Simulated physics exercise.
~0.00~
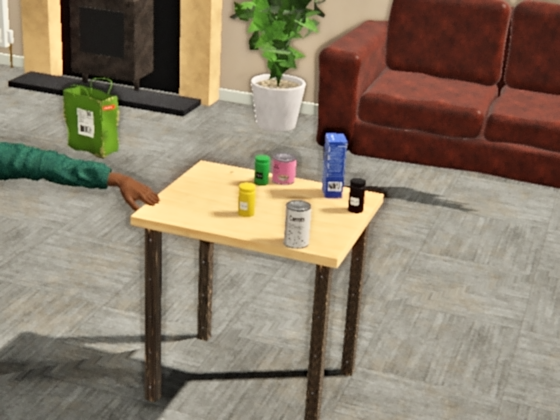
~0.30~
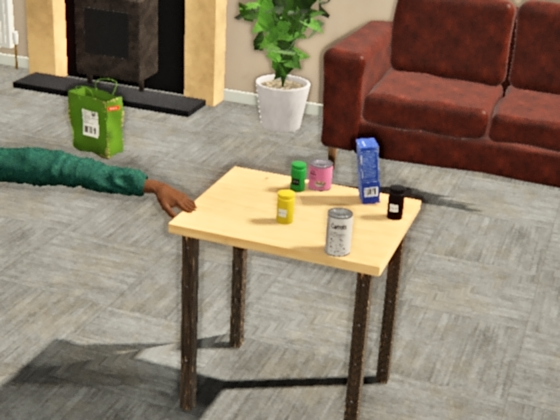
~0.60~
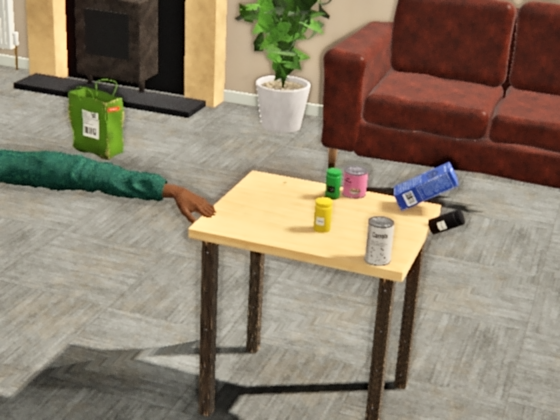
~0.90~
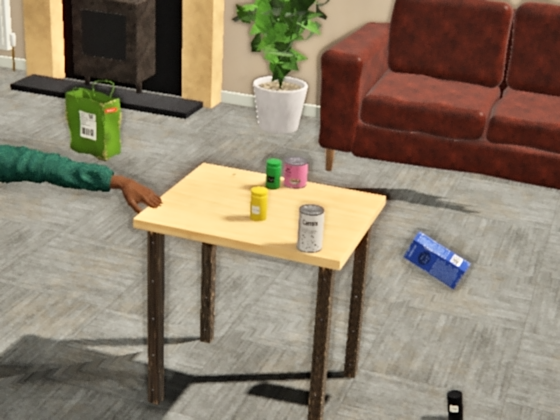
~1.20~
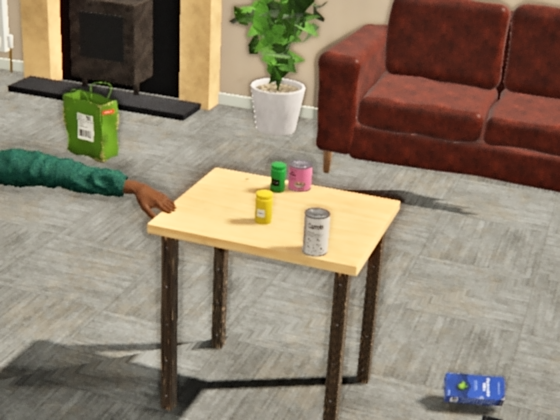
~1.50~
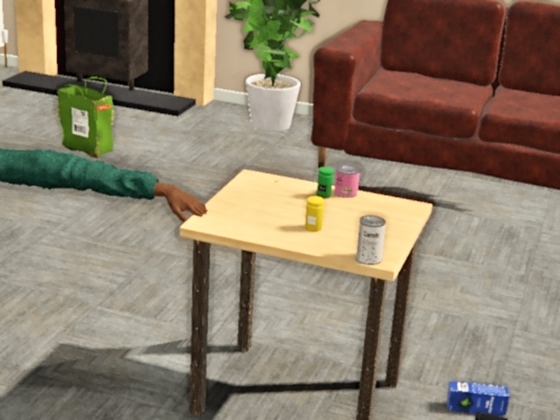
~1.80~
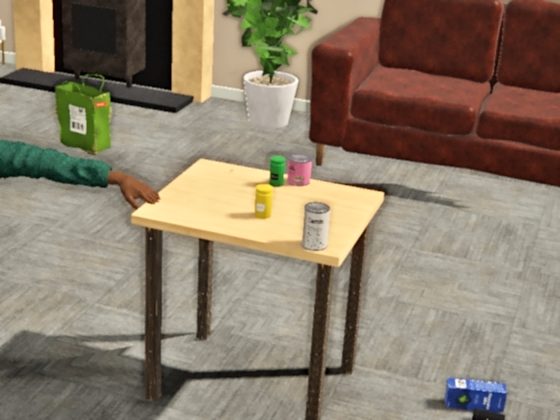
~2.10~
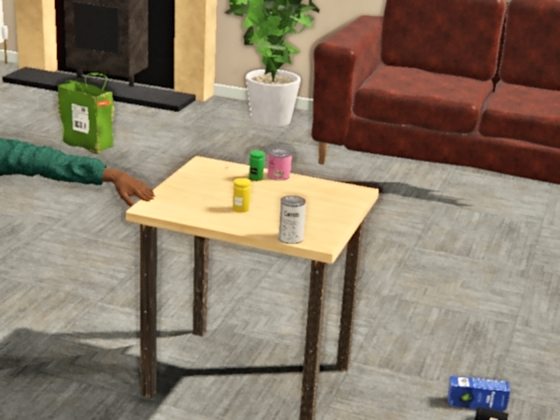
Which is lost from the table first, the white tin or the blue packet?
It is the blue packet, which tips off the right edge during the first move to the right, while the white tin stays standing on the table to the end.
